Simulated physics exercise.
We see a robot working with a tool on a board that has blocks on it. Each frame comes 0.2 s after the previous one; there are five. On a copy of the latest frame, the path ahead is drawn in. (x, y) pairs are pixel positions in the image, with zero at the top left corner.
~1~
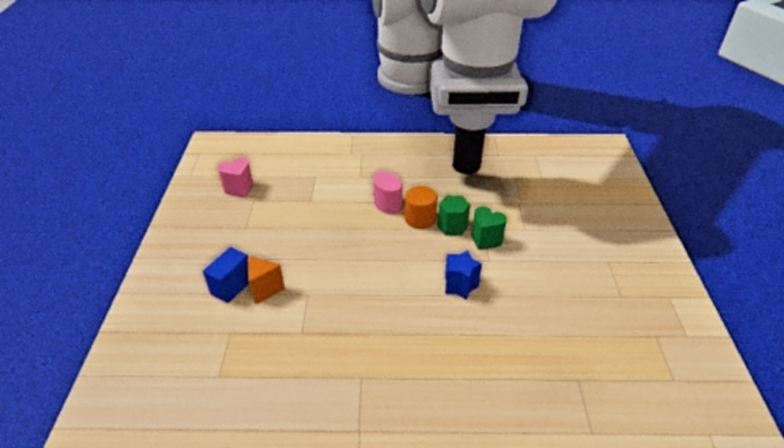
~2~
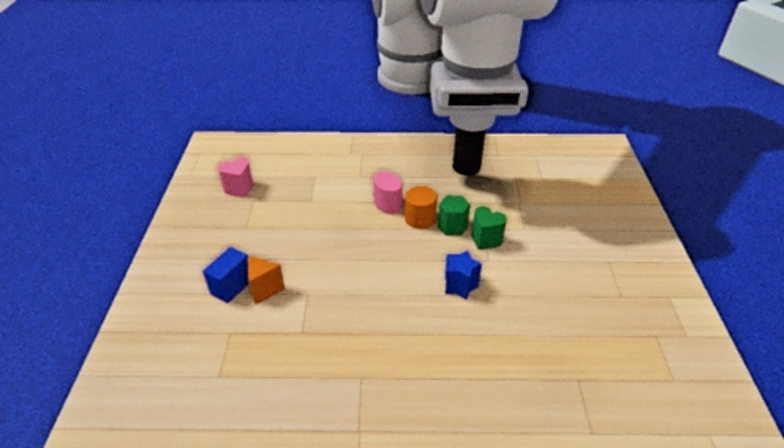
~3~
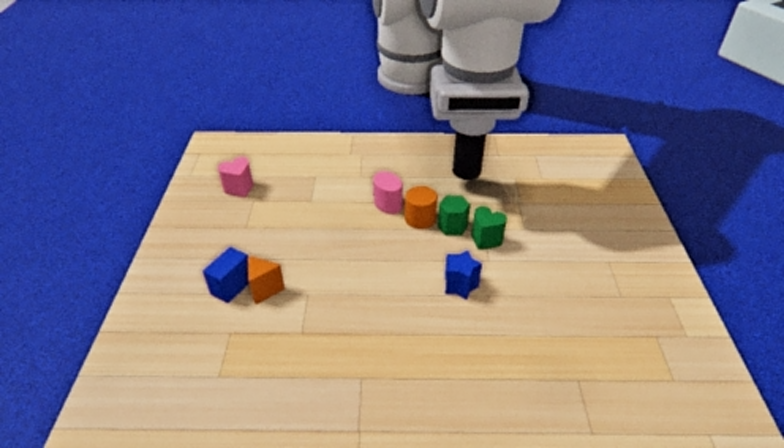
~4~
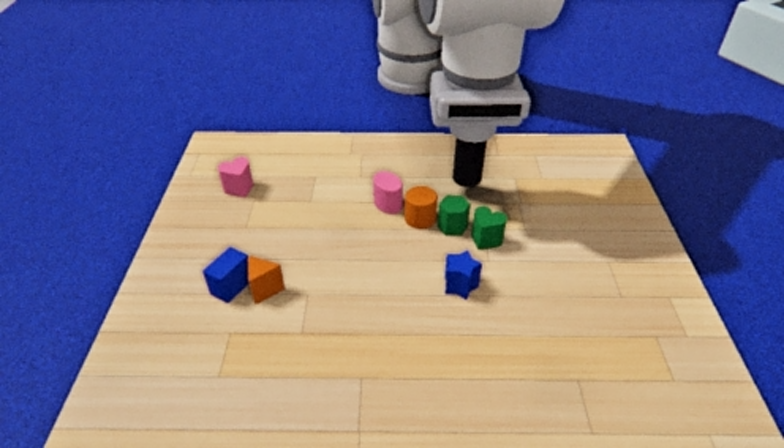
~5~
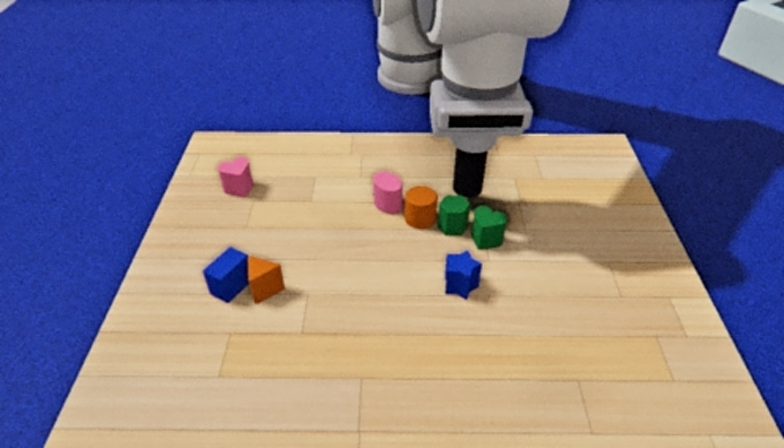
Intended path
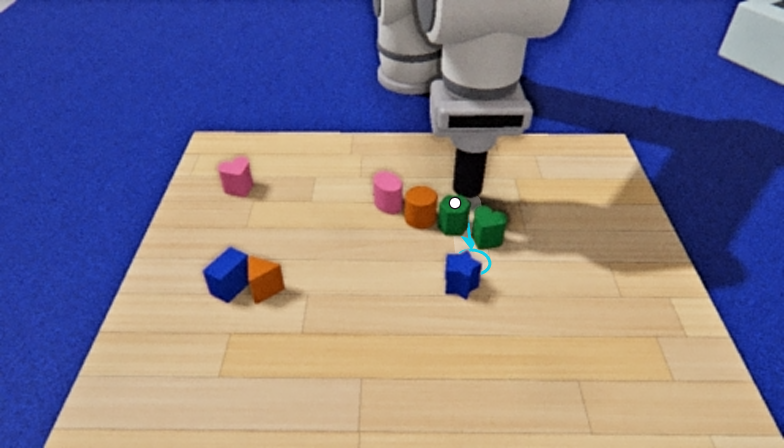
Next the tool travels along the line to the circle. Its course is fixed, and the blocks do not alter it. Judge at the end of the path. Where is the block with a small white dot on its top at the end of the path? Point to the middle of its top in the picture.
Expect it around (443, 224).
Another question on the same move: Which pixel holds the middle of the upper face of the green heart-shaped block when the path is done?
Its top middle is near (505, 239).
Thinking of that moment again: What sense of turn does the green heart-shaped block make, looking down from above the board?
The twist is anticlockwise.
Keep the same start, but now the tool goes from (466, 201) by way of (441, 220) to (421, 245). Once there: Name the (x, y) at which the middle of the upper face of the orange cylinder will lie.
Its top centre is at about (396, 206).
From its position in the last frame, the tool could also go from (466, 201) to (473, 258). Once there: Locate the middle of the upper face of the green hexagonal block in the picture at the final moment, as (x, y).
I'd guess (444, 223).
Drawn move, from (466, 201) to (473, 262); the dot is on the green hexagonal block.
On the path given first. Halfway along, tool at (470, 217); green hexagonal block at (447, 217), turned 50° clockwise; green heart-shaped block at (495, 224), turned 20° anticlockwise.
At the end, tool at (475, 249); green hexagonal block at (443, 224), turned 90° clockwise; blue star still; green heart-shaped block at (505, 239), turned 115° anticlockwise.
